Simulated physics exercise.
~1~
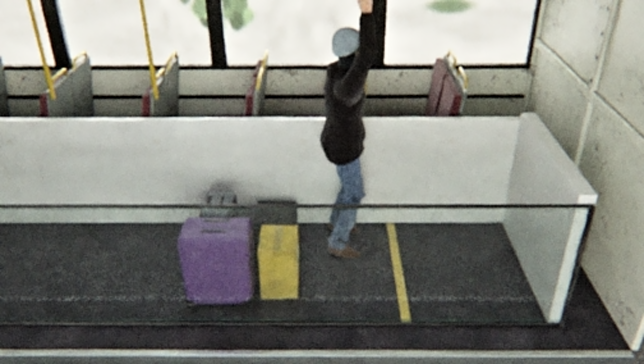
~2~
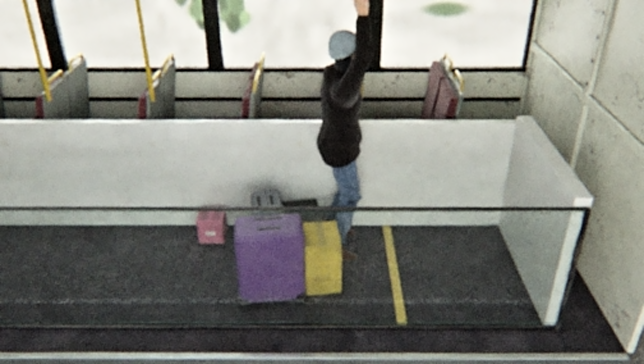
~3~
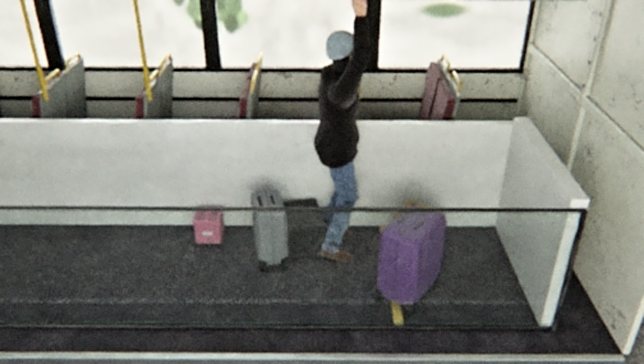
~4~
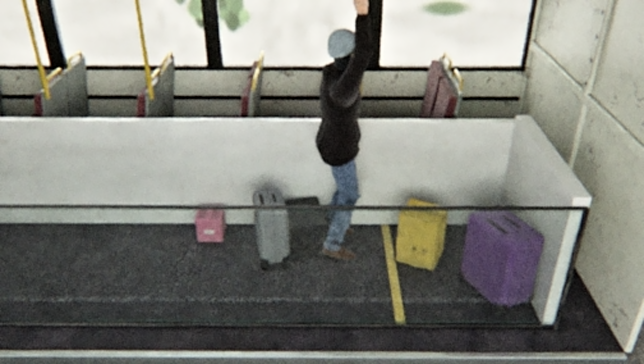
A passenger holds still while the purple case and yellow pack slide right past the line.
